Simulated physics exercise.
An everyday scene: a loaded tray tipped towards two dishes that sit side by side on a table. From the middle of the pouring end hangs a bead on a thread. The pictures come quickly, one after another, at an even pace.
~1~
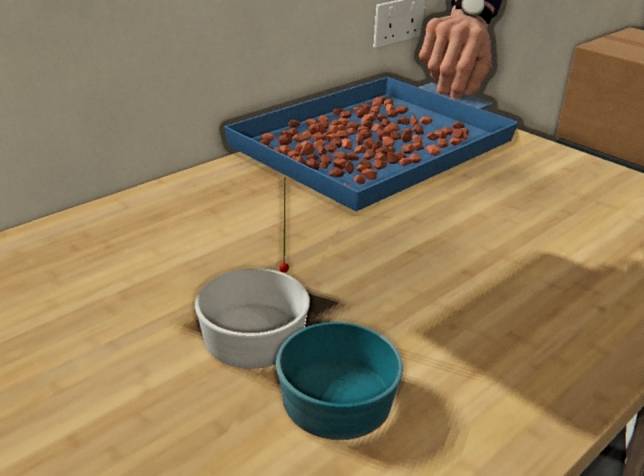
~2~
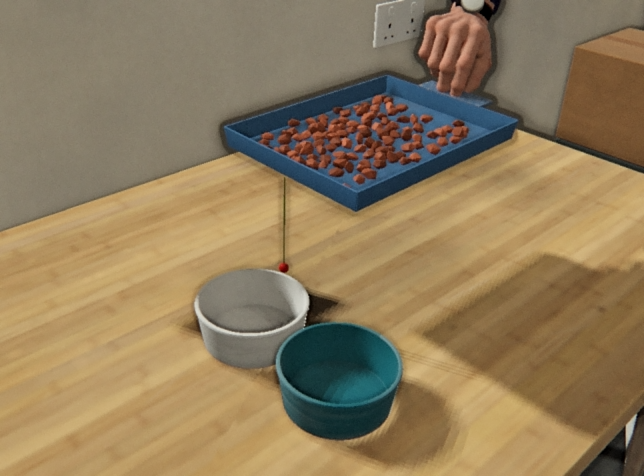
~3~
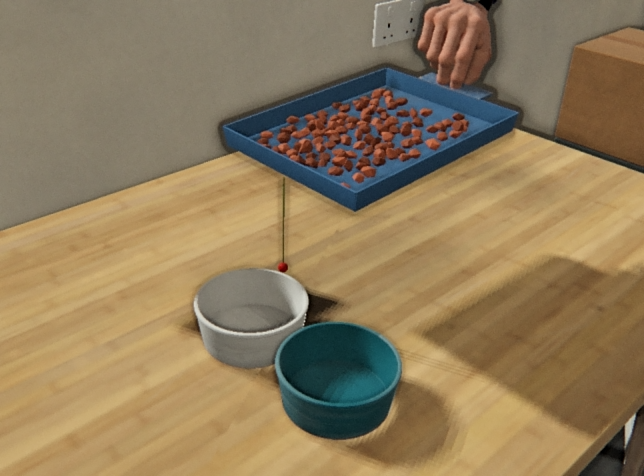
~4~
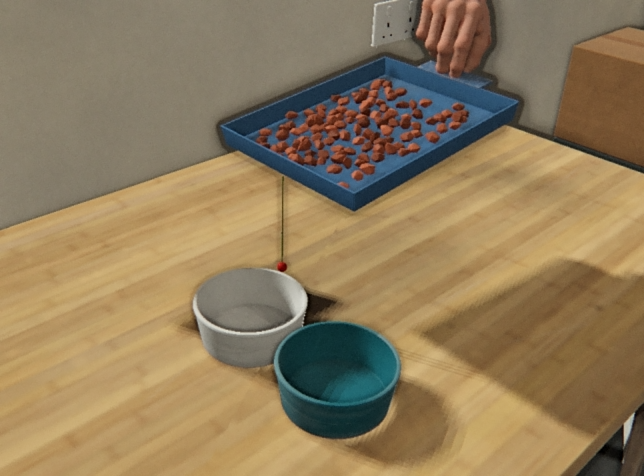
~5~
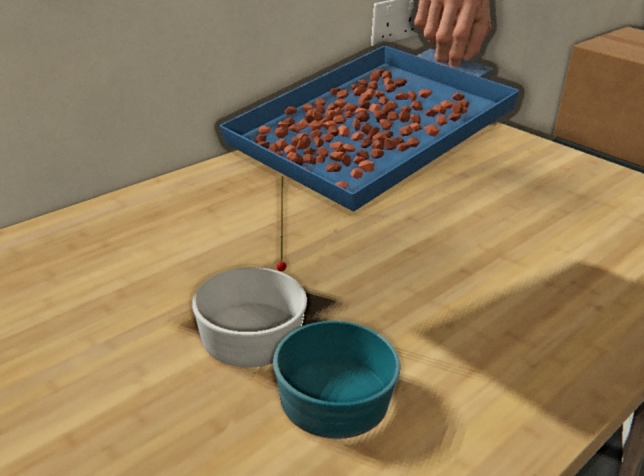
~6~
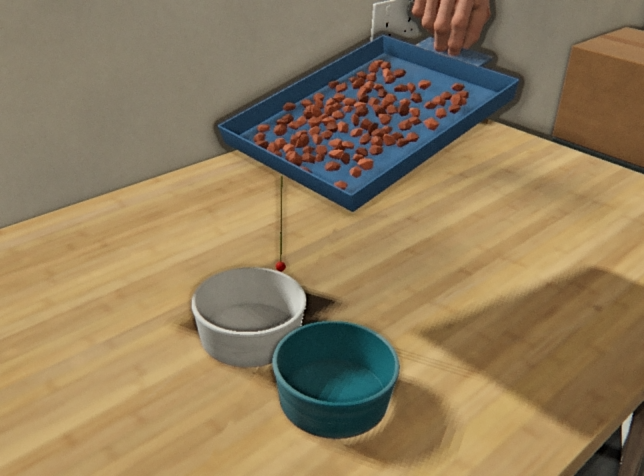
The video shows a hand gradually raising the far side of a blue tray of reddish-brown bits, tilting it slightly toward a white dish and a teal dish on a wooden table, while a red bead hangs from the tray's low end.
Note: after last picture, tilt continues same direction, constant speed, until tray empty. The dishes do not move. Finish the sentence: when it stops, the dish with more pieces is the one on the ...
Left.
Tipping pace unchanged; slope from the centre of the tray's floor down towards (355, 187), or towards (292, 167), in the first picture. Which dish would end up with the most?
The rightmost dish, then the leftmost dish.
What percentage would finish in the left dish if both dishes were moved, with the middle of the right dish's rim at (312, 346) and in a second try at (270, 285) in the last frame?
It would be near 50 per cent first and near 0 per cent second.
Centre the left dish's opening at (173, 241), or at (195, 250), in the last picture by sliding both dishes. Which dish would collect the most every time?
The right-placed dish first, the right-placed dish second.
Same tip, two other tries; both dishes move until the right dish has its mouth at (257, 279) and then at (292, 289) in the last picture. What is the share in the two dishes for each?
Roughly 30% on the first try and 20% on the second.
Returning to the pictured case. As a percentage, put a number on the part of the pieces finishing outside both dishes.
That comes to some 20 per cent.
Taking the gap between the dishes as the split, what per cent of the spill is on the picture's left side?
About 90 per cent.
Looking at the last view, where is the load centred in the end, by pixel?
I'd mark it at roughly (247, 334).
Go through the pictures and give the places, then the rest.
Corners of the pouring end at (229, 127) and (358, 190), level; middle of the load at (360, 140), bits of crushed brick; left dish at (209, 337); right dish at (294, 406); bead on its thread at (284, 268), in the first frame.
Corners of the pouring end at (228, 127) and (357, 190), level; middle of the load at (360, 139), in the second frame.
Corners of the pouring end at (227, 126) and (356, 190), tipped barely, level across its low end; middle of the load at (359, 135), in the third frame.
Corners of the pouring end at (225, 126) and (354, 191), tipped a little, level across its low end; middle of the load at (358, 130), in the fourth frame.
Corners of the pouring end at (224, 125) and (353, 191), tipped a little, level across its low end; middle of the load at (357, 125), in the fifth frame.
Corners of the pouring end at (222, 125) and (351, 192), tipped a little, level across its low end; middle of the load at (356, 120); left dish at (206, 336); right dish at (291, 405), in the sixth frame.
Soon after the last picture, tray tipped steeply; all on the tray.
A little later, tray tipped right over; about half on the tray; a small part in the right dish; a small part in the left dish; a stray few outside both; about a quarter in the air.
Later still, tray tipped past a quarter turn; about a quarter in the right dish; about two thirds in the left dish; about a quarter outside both.
At rest, tray tipped past a quarter turn; about a quarter in the right dish; about two thirds in the left dish; about a quarter outside both.
